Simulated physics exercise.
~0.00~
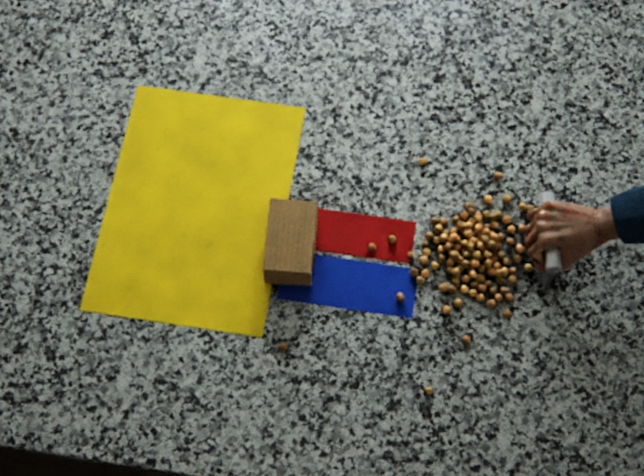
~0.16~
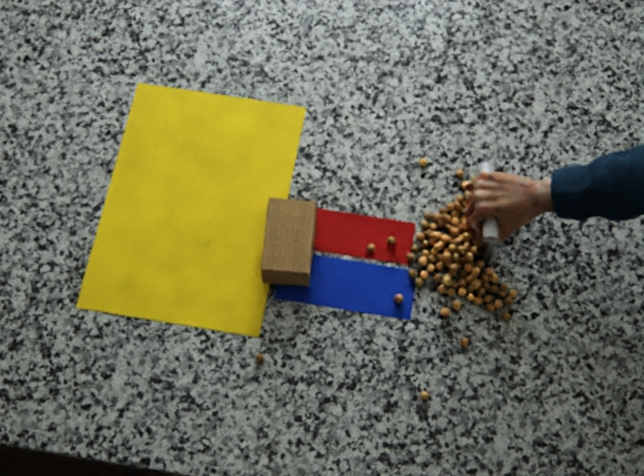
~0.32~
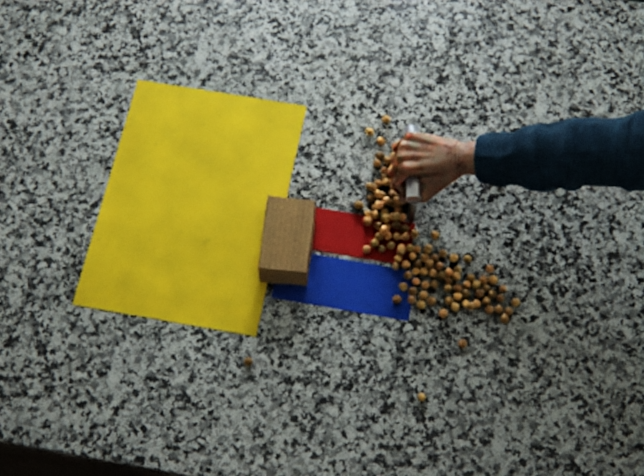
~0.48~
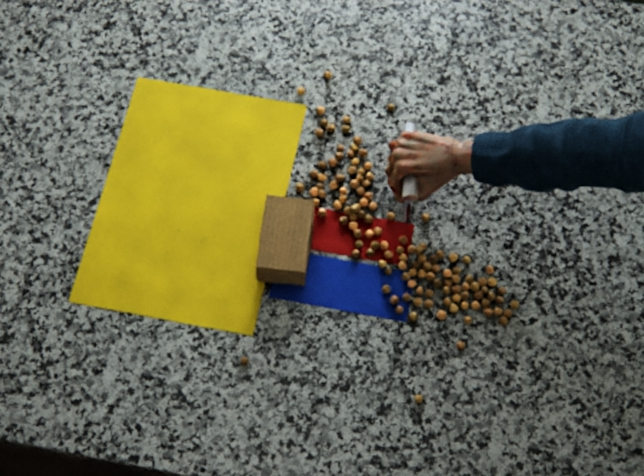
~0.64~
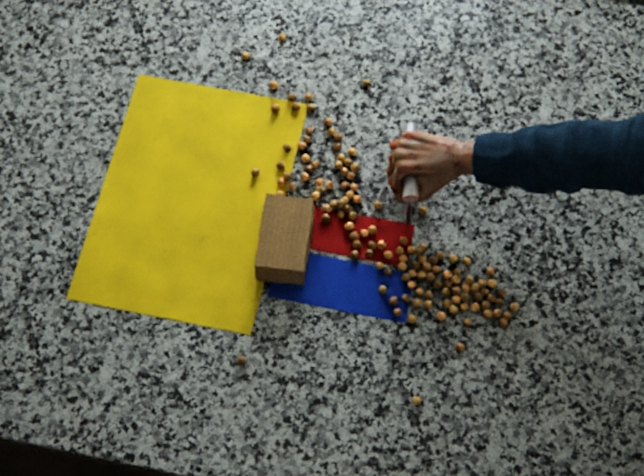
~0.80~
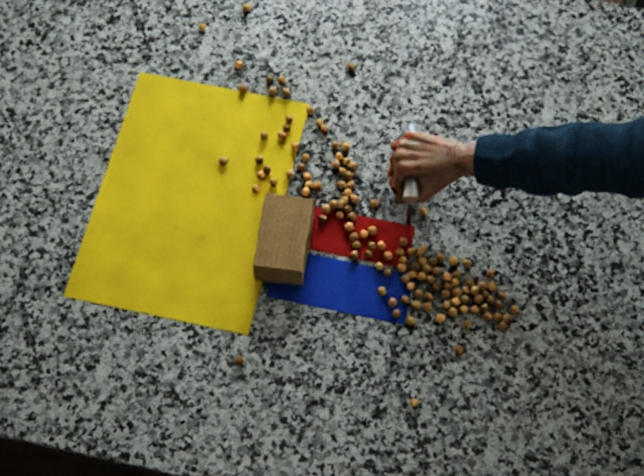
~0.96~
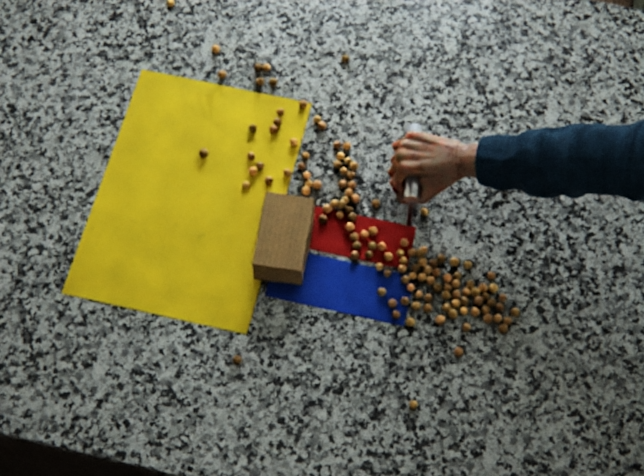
On a speckled grey surface, a hand with a scraper pushes a pile of wooden beads leftwards and up towards a block beside red, blue and yellow mats, then stops; some beads roll on past the block, and most end scattered off the mats.
